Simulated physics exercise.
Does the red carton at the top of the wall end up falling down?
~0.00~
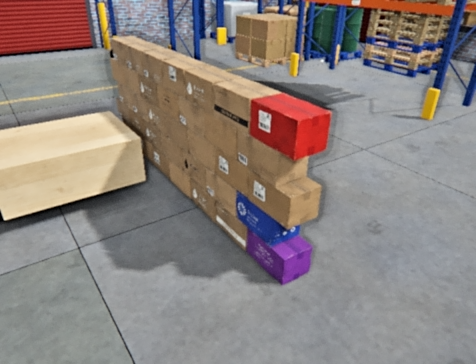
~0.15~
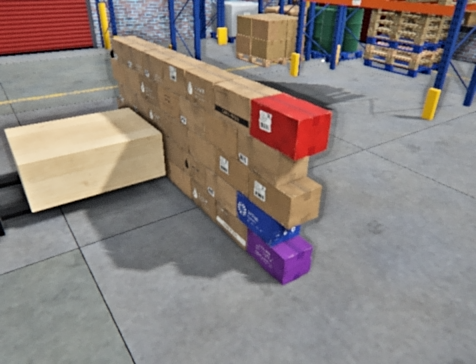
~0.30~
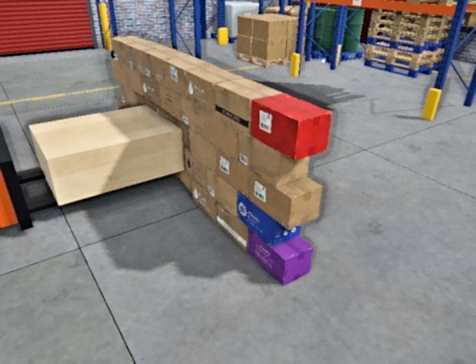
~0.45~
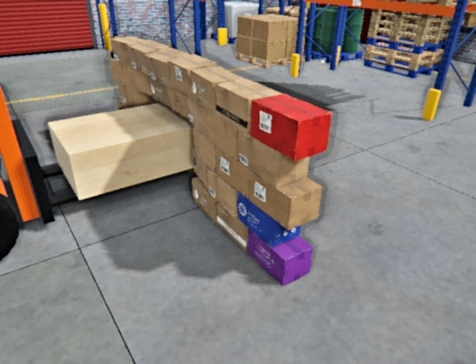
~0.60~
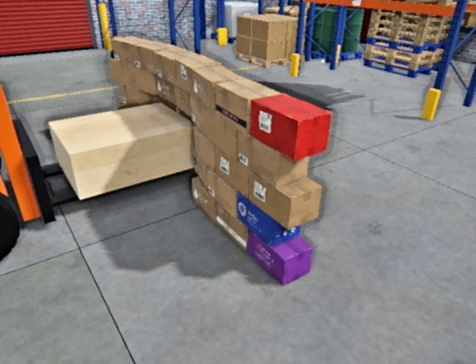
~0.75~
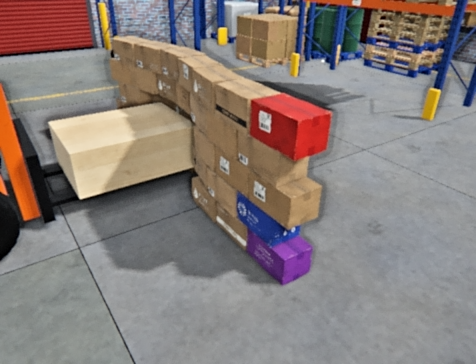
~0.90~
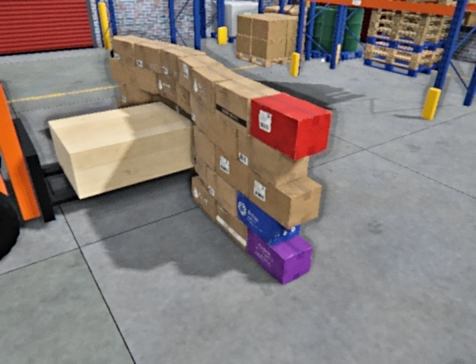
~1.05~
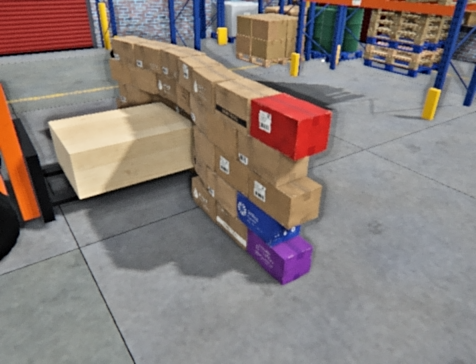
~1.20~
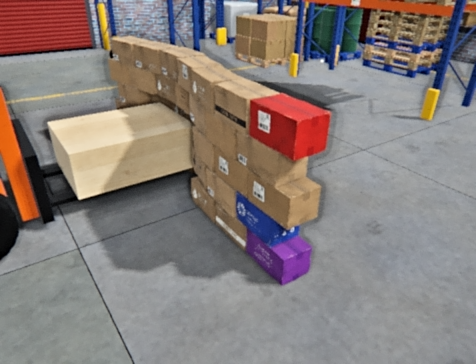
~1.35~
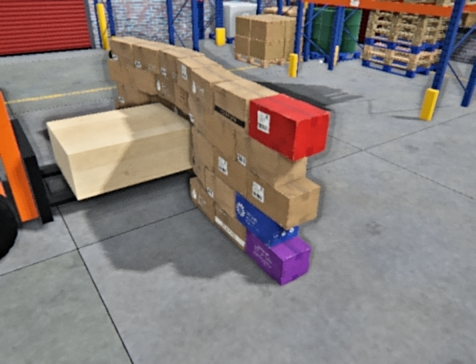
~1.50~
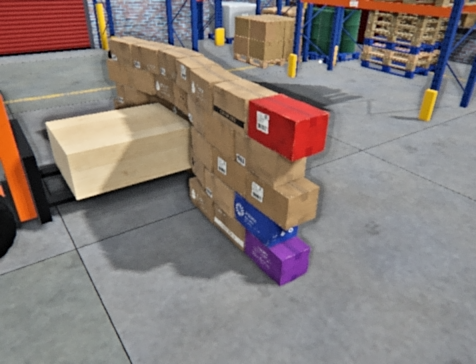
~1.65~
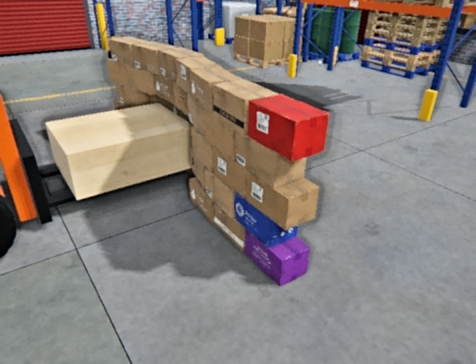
No, the red carton stays up in its place at the near end of the wall, even though the wall gets bent farther back.
